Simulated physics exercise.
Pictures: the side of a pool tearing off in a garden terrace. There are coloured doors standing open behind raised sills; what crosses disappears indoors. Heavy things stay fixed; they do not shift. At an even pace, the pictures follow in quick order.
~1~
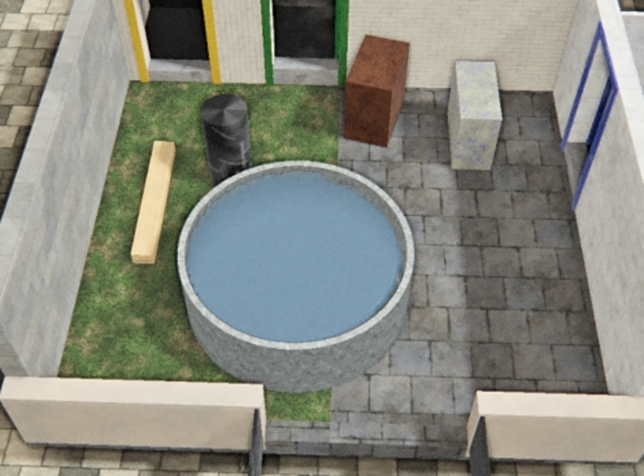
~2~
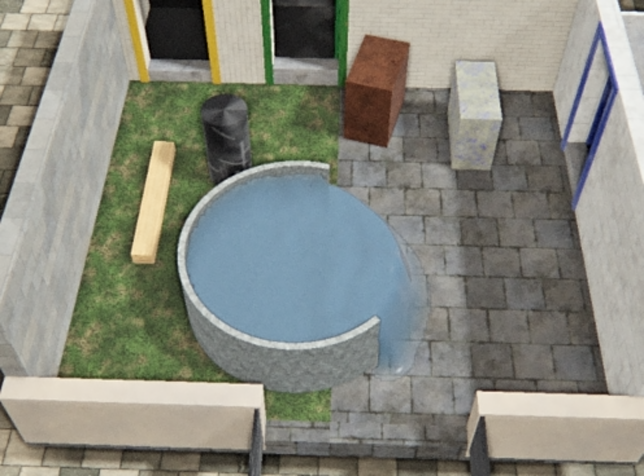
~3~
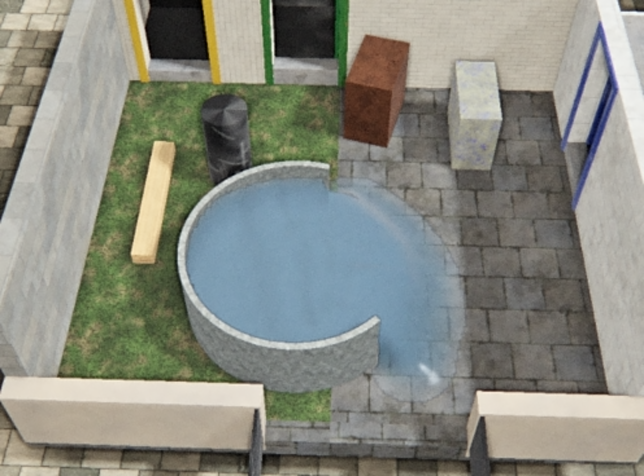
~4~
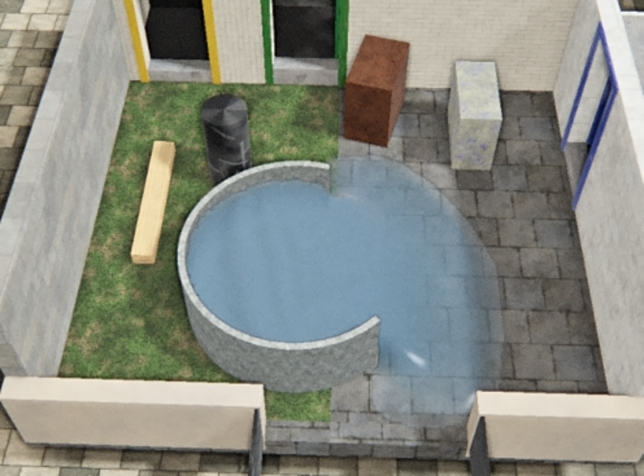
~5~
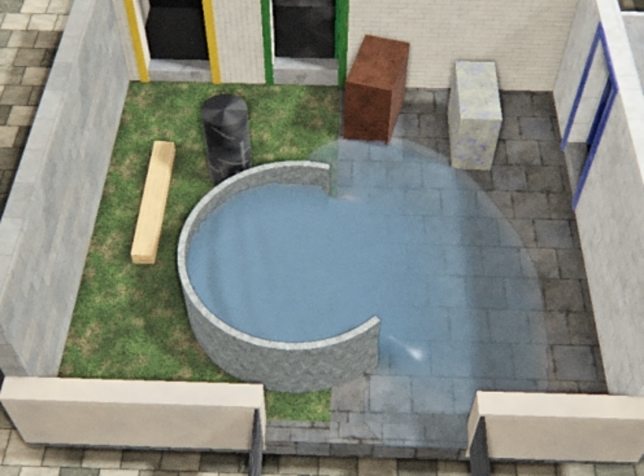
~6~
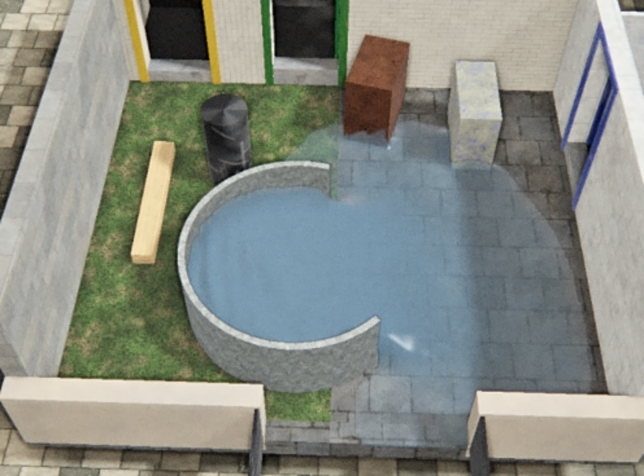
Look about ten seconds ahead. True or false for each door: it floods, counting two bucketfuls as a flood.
Green door - false; yellow door - false; blue door - true.
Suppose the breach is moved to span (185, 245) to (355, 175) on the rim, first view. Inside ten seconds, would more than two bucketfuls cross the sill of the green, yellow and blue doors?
Well, the green door overshoots, the yellow door overshoots, and the blue door comes up short.
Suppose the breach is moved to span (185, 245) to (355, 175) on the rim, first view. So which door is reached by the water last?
I'd say the blue-painted one.
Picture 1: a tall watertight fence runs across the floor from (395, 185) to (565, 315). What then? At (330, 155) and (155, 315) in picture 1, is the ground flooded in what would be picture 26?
Inundated; unwetted.
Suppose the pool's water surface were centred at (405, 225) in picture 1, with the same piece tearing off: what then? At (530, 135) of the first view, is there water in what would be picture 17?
Soaked.
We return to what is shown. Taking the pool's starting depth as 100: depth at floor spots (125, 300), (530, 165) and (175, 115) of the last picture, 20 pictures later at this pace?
Estimated readings in sequence: 0, 30, 2 percent.
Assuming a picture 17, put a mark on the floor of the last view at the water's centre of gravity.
The water's middle lies around (436, 259).
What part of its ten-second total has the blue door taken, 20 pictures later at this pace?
By my reckoning, 85 percent.
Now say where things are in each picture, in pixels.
In the first picture, still water in the pool at (296, 252).
In the second picture, water pours out at (398, 264) and has run to a hidden place.
In the third picture, the front is at a hidden place, out from the gap at (398, 264).
In the fourth picture, the front is at (337, 163), out from the gap at (398, 267).
In the fifth picture, water pours out at (398, 268) and has run to a hidden place.
In the sixth picture, the front is at a hidden place, out from the gap at (398, 268).
A moment on, water covers 50 % of the floor; the green door not reached, the yellow door not reached, the blue door under two buckets in.
Next, water covers 55 % of the floor; the green door wet at the sill, nothing in, the yellow door not reached, the blue door far over two buckets in.
Then, water covers 70 % of the floor; the green door wet at the sill, nothing in, the yellow door wet at the sill, nothing in, the blue door far over two buckets in.
Later, water covers 85 % of the floor; the green door wet at the sill, nothing in, the yellow door wet at the sill, nothing in, the blue door far over two buckets in.
In the end, water covers 95 % of the floor; the green door wet at the sill, nothing in, the yellow door wet at the sill, nothing in, the blue door far over two buckets in.
